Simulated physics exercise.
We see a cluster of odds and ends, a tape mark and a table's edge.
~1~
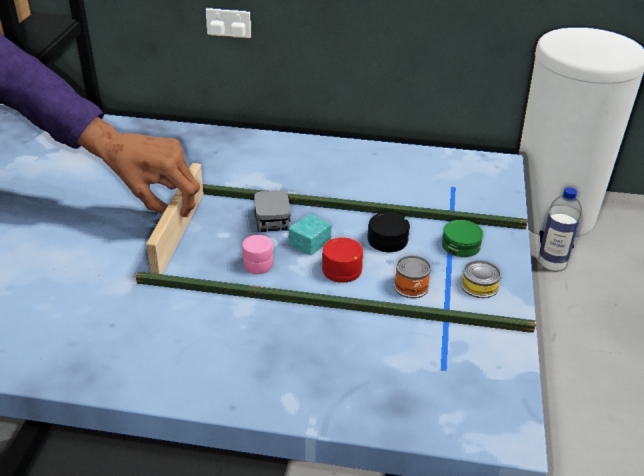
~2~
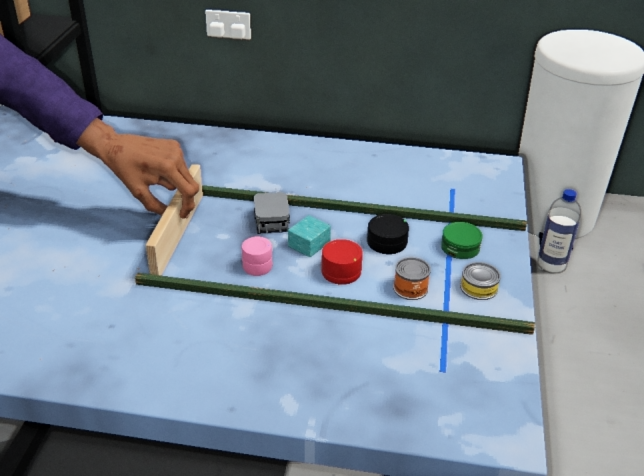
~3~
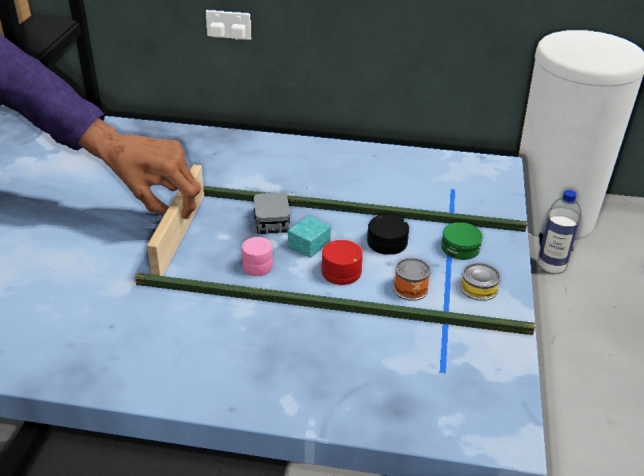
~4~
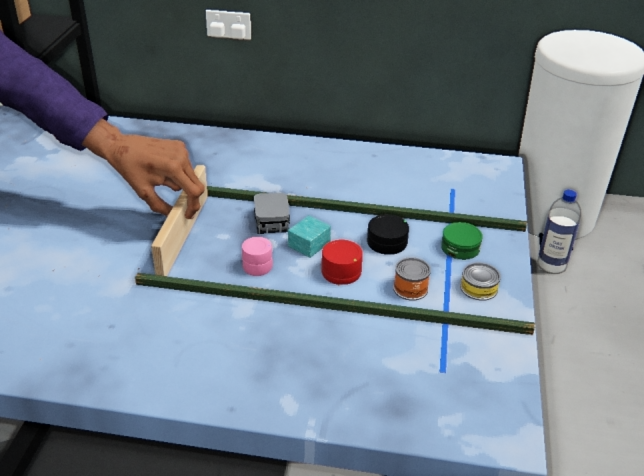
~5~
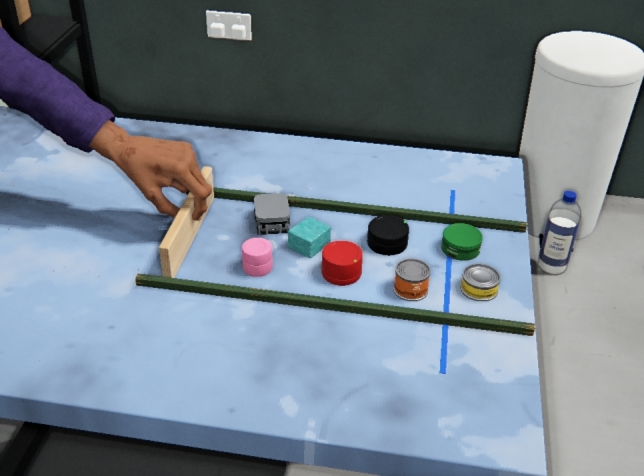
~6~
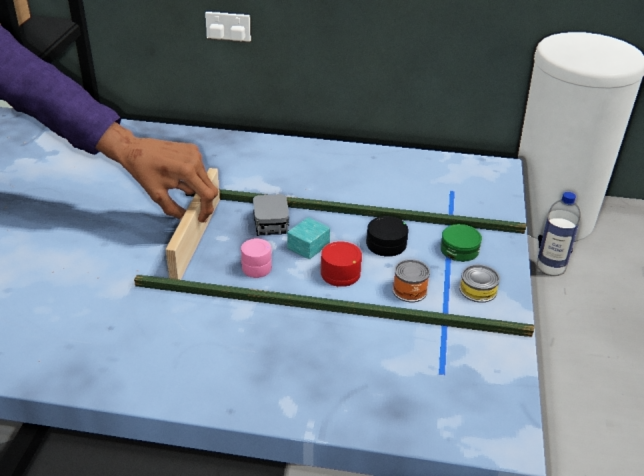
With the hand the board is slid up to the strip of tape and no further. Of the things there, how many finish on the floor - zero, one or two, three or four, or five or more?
One or two finish on the floor.
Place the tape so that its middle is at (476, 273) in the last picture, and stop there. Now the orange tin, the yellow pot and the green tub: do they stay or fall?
Observed: Orange tin hangs on; yellow pot slides off; green tub slides off.
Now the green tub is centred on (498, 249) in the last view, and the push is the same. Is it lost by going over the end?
Well, this time it drops away.
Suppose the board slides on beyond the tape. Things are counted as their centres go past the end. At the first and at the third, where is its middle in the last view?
First at (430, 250), next at (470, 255).
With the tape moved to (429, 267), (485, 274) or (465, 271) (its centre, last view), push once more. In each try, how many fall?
Per try in turn: 0, 3, 2.
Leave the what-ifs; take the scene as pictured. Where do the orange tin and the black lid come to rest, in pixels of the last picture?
In the last view, the middles sit near (489, 304) and near (505, 249).
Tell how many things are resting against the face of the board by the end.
It touches 3.
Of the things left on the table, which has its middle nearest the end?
Result - foremost is the black lid.
Early on, none off yet; yellow pot at rest near (480, 283); green tub at rest near (461, 243); orange tin at rest near (411, 281).
A while later, none off yet; yellow pot at rest near (480, 283); green tub at rest near (463, 243); orange tin travelled about its own width near (442, 287).
Finally, the number that fall off is one or two; lost, green tub and yellow pot.
